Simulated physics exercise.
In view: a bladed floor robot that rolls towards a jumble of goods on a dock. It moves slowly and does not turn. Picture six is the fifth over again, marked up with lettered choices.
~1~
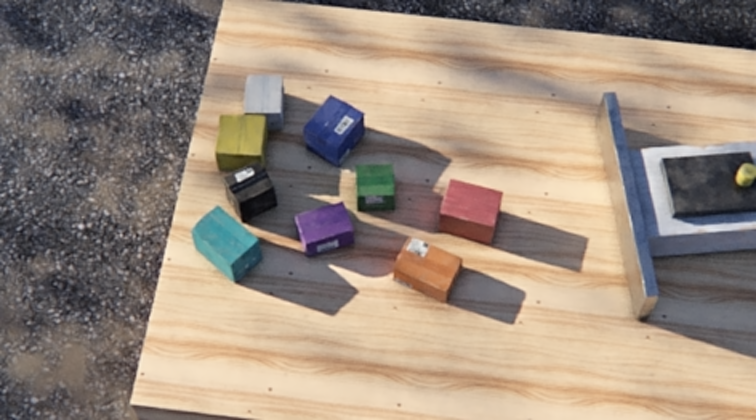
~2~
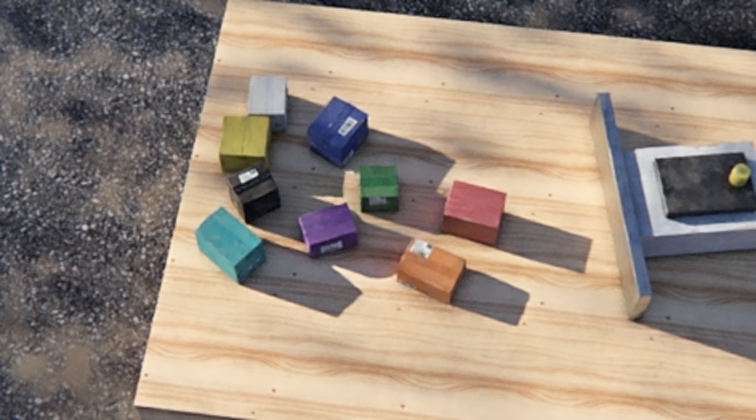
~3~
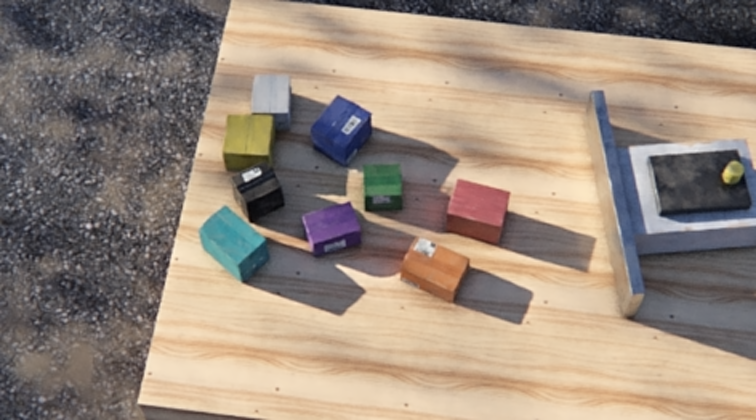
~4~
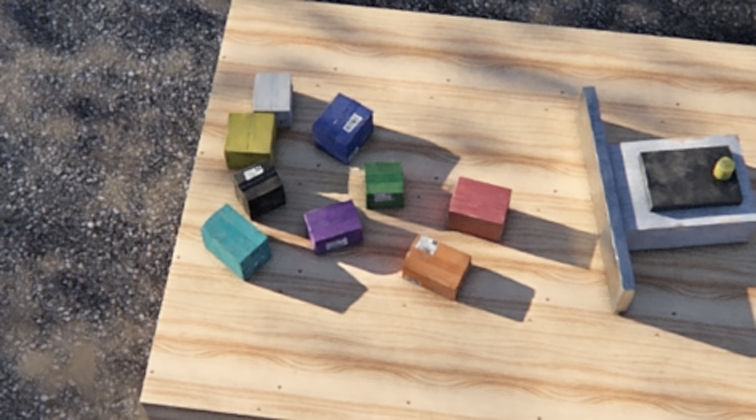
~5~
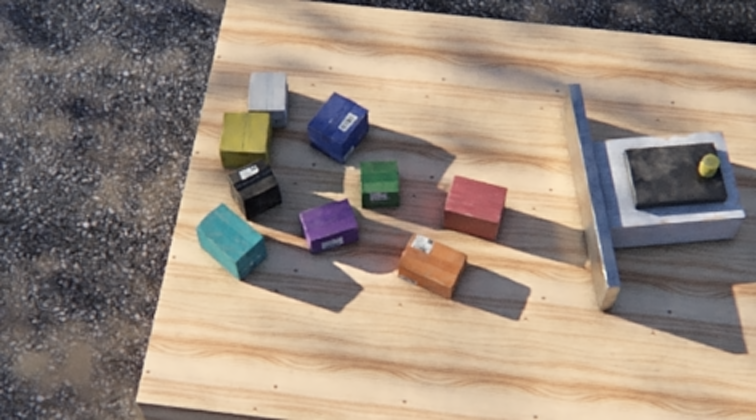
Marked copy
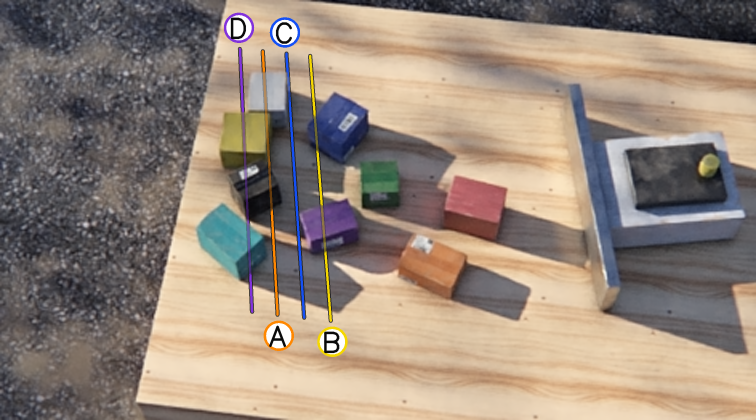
A pale grey machine with an upright blade across its front and a dark top bearing a yellow knob slides slowly leftward, without turning, over a sunlit wooden platform seen from high above, with dark gravel around it. To the left sit nine still boxes: grey, yellow, blue, black, green, turquoise and purple, with red and orange nearest the blade. The gap narrows slightly while the view shifts very faintly.
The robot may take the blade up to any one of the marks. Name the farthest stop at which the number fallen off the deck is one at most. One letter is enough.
Line A.
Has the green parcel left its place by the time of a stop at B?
By then, yes.
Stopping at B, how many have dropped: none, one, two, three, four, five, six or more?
By then, none.
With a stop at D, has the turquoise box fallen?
Yes.
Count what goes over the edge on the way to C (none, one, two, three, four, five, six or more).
The count is none.
On the copy, A at (270, 175); B at (320, 180); C at (295, 178); D at (246, 172).
On A. First, robot (551, 163); red crate (444, 214); yellow box (246, 141).
Then, robot (436, 151); purple parcel (279, 224); blue parcel (320, 129).
Finally, robot (346, 142); yellow box (194, 145); black box (196, 178); none fallen.
By contrast, B is within the limit but short; C is within the limit but short; D drops four.
